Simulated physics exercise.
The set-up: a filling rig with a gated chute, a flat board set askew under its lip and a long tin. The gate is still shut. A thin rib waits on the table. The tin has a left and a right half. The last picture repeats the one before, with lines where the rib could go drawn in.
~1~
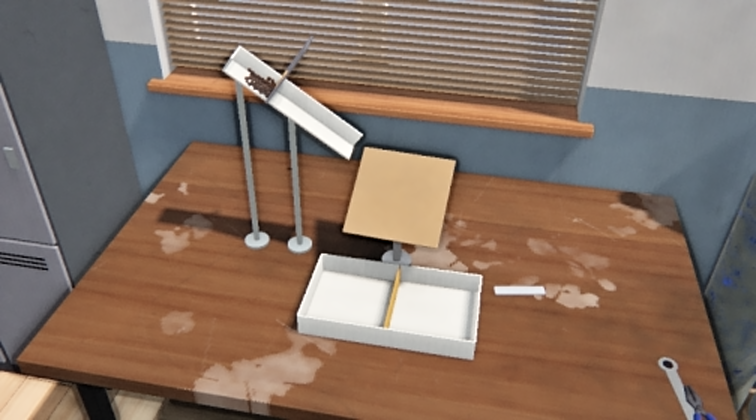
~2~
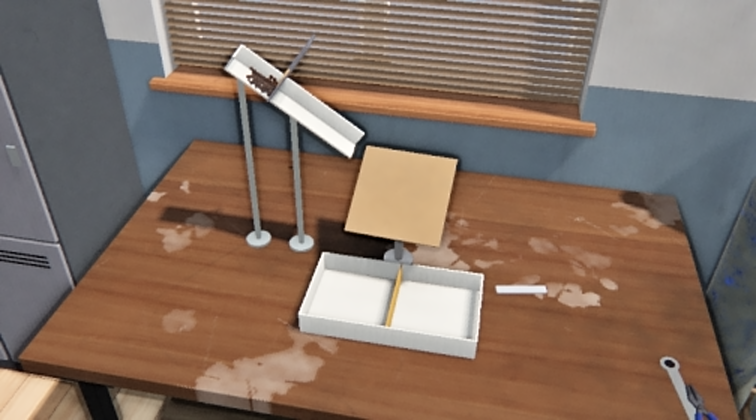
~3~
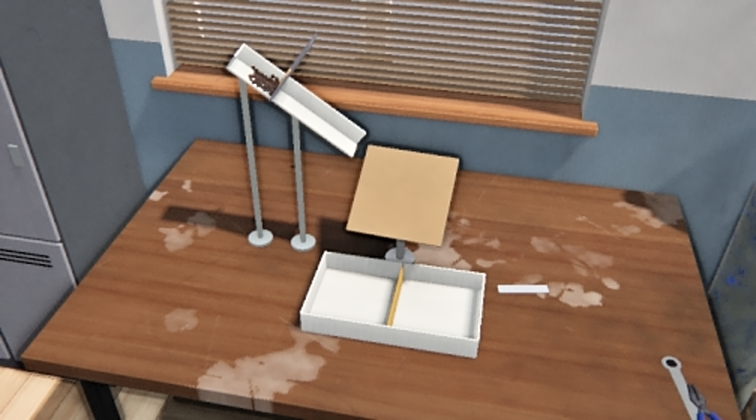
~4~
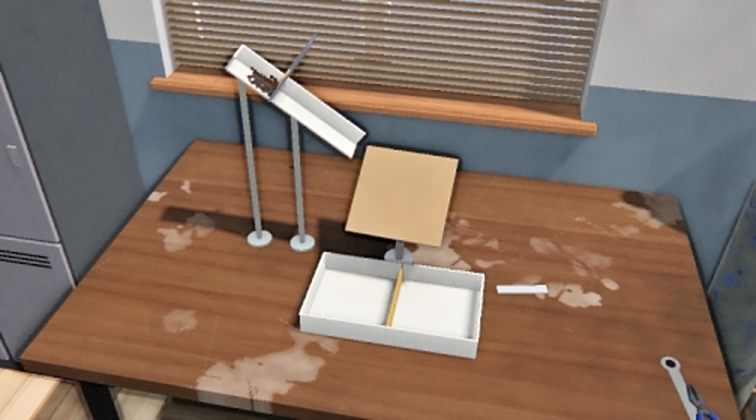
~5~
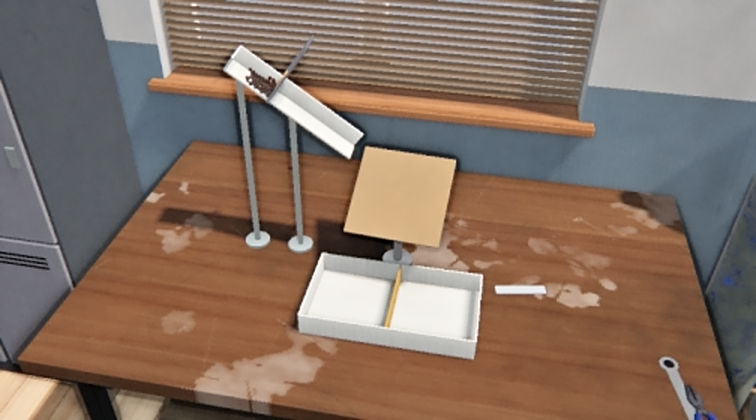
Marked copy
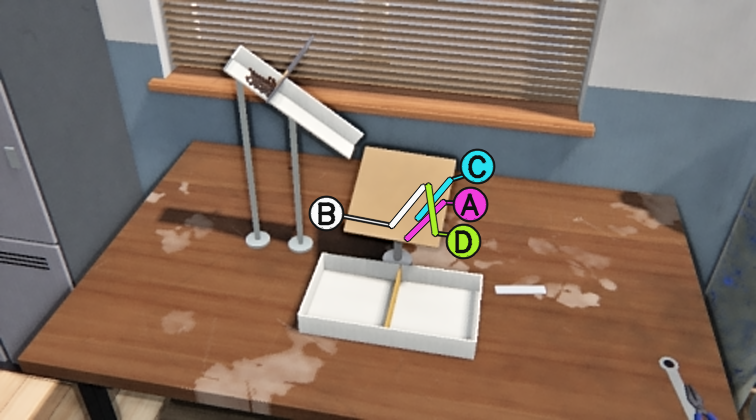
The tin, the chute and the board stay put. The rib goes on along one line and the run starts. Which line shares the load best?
The best line is C.
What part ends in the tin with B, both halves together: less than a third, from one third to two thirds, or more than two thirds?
It is more than two thirds.
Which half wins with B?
More lands on the left.
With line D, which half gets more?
Right.
On the marked copy, line A from (443, 202) to (407, 238); line B from (423, 187) to (391, 225); line C from (450, 180) to (418, 218); line D from (428, 185) to (435, 233).
With A, of what is caught, nearly all in the left half, a small part in the right.
With B, of what is caught, nearly all in the left half, a stray few in the right.
With C, of what is caught, about a third in the left half, about two thirds in the right.
With D, of what is caught, about a quarter in the left half, most in the right.
